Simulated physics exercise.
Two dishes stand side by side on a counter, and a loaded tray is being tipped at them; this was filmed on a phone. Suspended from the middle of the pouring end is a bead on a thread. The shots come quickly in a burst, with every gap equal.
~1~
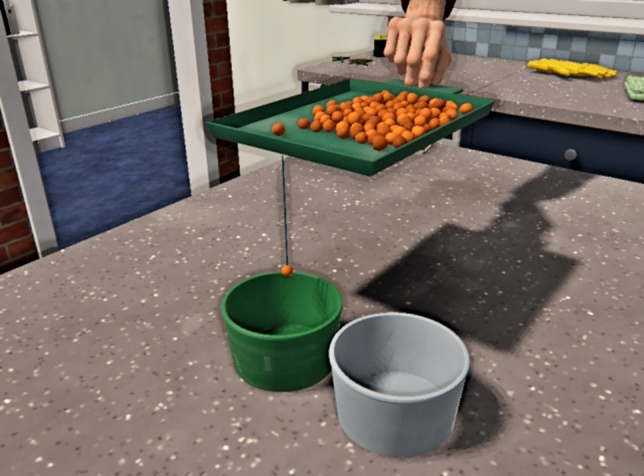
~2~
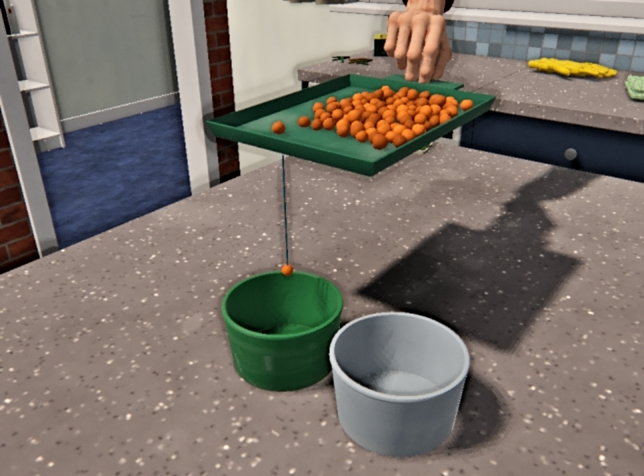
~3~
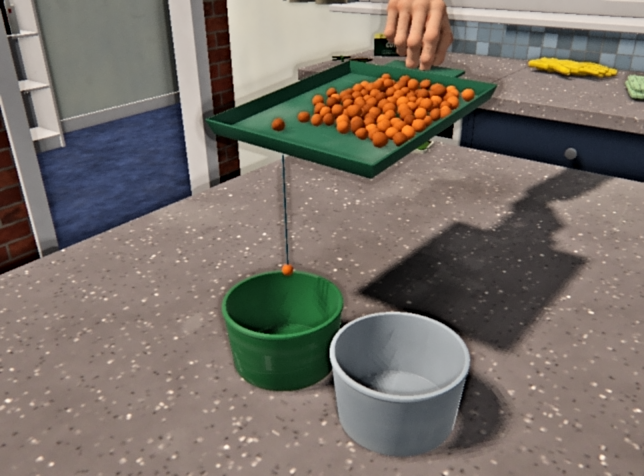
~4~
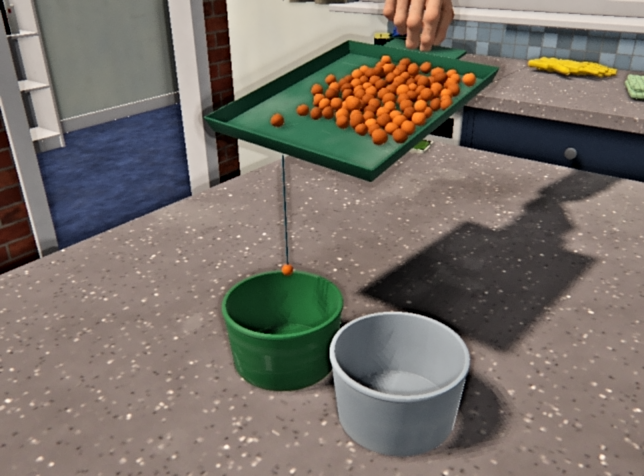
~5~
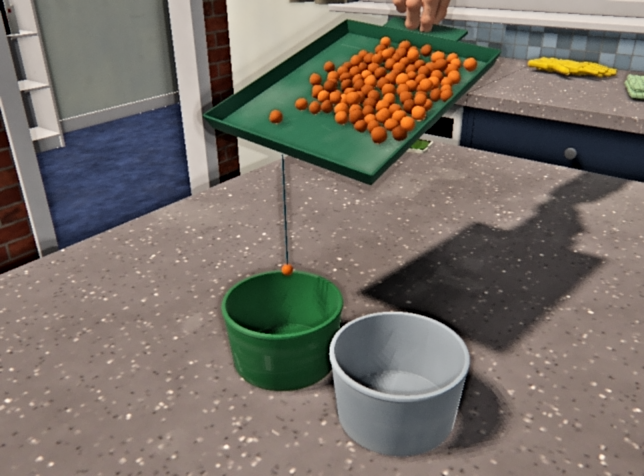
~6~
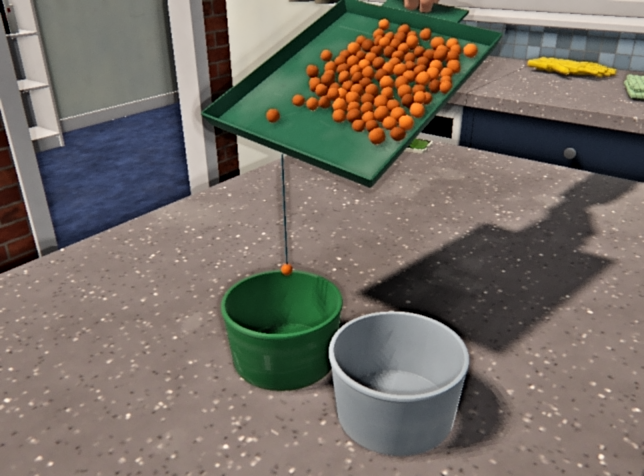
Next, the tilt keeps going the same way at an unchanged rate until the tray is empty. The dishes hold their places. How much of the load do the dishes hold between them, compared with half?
The catch is better than half, if you ask me.
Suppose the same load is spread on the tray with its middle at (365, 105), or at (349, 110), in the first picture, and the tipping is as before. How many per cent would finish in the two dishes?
First case around 70 %, second case around 80 %.
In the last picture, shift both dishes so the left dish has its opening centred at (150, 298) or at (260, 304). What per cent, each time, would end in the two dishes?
First placement: 10 per cent; second placement: 80 per cent.
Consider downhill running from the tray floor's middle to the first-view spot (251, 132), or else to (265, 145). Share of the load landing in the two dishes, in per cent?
Around 0 percent for the first aim and around 20 percent for the second.
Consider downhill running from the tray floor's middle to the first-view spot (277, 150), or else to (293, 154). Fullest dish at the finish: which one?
Try one: The leftmost dish. Try two: The leftmost dish.
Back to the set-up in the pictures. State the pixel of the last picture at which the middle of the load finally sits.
At about (355, 383), give or take.
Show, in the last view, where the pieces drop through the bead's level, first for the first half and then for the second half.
Near (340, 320) and later near (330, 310).
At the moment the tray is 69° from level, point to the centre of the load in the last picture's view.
Look close to (336, 154) in the last picture.
Soon after the last picture, tray tipped steeply; most on the tray; a small part in the right dish; a stray few in the left dish; a stray few outside both; a small part in the air.
A little later, tray tipped past a quarter turn; about half in the right dish; about a third in the left dish; a small part outside both; a small part in the air.
Later still, tray tipped past a quarter turn; about half in the right dish; about a third in the left dish; about a quarter outside both.
At rest, tray tipped past a quarter turn; about half in the right dish; about a third in the left dish; about a quarter outside both.
